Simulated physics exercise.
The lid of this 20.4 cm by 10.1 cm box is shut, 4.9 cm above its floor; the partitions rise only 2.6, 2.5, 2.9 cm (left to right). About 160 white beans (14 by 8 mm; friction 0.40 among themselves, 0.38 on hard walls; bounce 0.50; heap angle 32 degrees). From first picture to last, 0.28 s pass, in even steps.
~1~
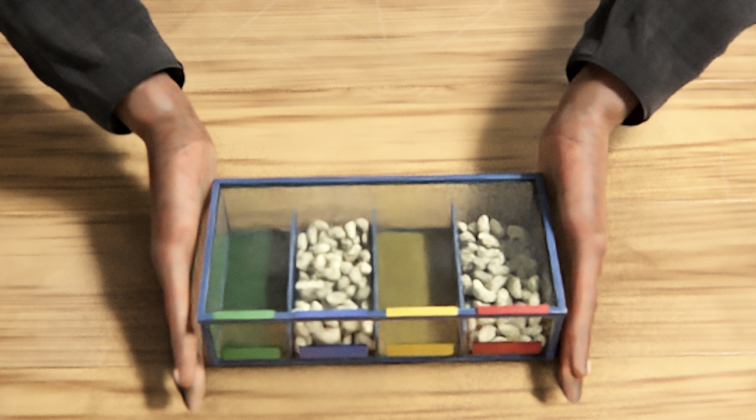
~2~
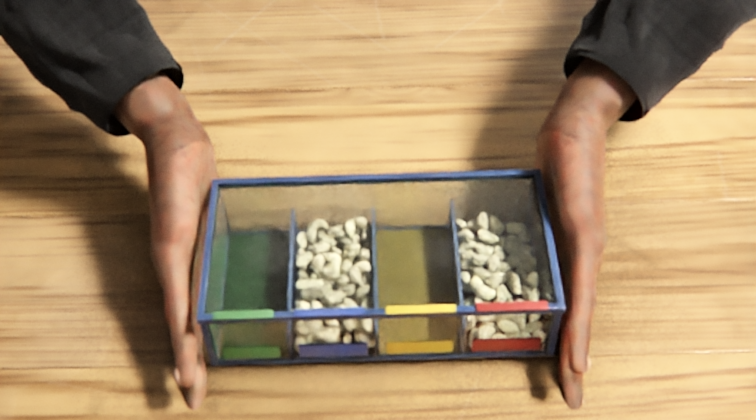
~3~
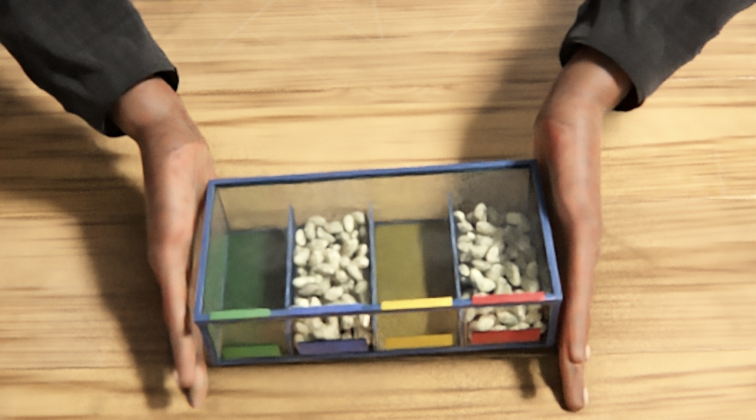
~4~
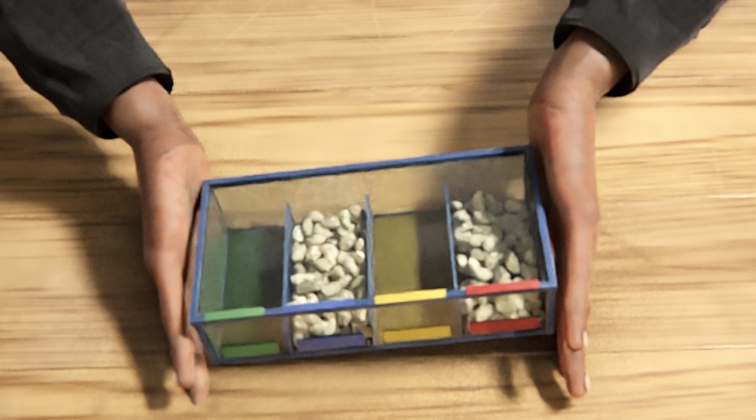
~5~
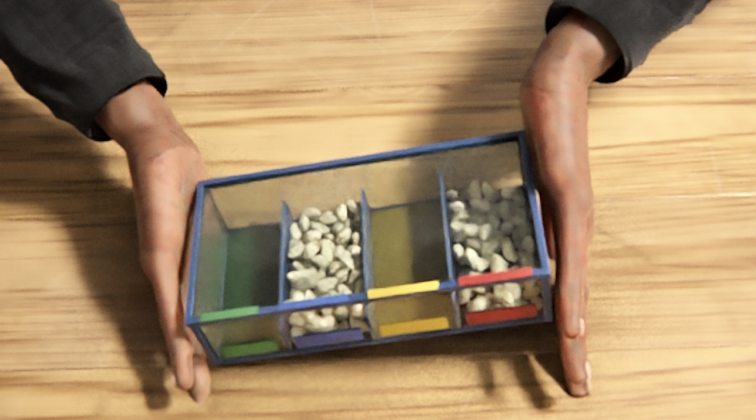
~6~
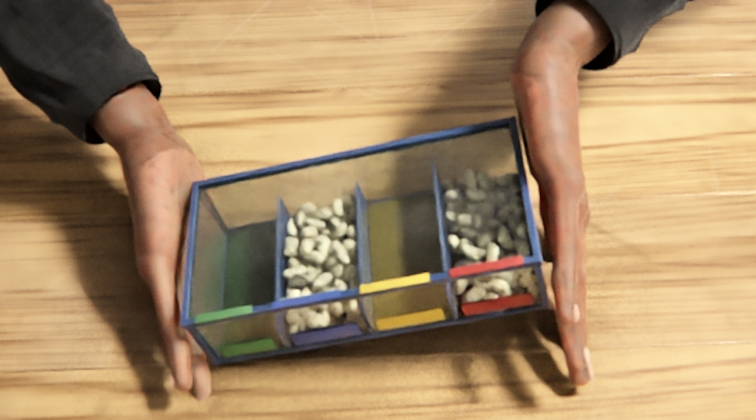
Two hands gradually tilt a closed clear box of white beans, raising its right side.
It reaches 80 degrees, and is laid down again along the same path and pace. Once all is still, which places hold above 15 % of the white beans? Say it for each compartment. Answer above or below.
Red compartment: Above; blue compartment: Above; green compartment: Above; yellow compartment: Below.
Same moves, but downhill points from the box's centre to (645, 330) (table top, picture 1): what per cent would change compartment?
Some 25 per cent.
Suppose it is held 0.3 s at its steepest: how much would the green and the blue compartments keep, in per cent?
In that case green 35; blue 35.
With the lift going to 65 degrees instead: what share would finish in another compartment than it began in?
Some 5 per cent.
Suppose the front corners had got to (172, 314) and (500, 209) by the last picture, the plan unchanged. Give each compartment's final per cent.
Red 25; blue 35; green 35; yellow 0.
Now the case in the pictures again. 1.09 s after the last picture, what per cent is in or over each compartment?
Red 45; blue 45; green 10; yellow 0.
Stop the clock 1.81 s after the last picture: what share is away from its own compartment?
About 40 per cent.
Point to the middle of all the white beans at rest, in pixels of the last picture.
Near (315, 300).
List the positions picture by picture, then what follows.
In the first frame, box tilt 0 degrees, front corners at (205, 316) and (558, 309); red 45 %, blue 55 %.
In the second frame, box tilt 1 degrees, front corners at (204, 316) and (557, 305).
In the third frame, box tilt 3 degrees, front corners at (201, 317) and (554, 296), lowest corner left front.
In the fourth frame, box tilt 7 degrees, front corners at (197, 318) and (549, 283), lowest corner left front.
In the fifth frame, box tilt 11 degrees, front corners at (193, 319) and (542, 271), lowest corner left front.
In the sixth frame, box tilt 14 degrees, front corners at (188, 321) and (534, 258), lowest corner left front; red 45 %, blue 55 %.
Then, 1.09 s after the last picture, tilt 80 degrees; red 45 %, blue 45 %, green 10 %.
Then, 1.81 s after the last picture, tilt 36 degrees; red 30 %, blue 30 %, green 35 %, yellow 5 %.
Then, 2.57 s after the last picture, tilt 0 degrees; red 30 %, blue 30 %, green 35 %, yellow 5 %.
In the end, red 30 %, blue 30 %, green 35 %, yellow 5 %.
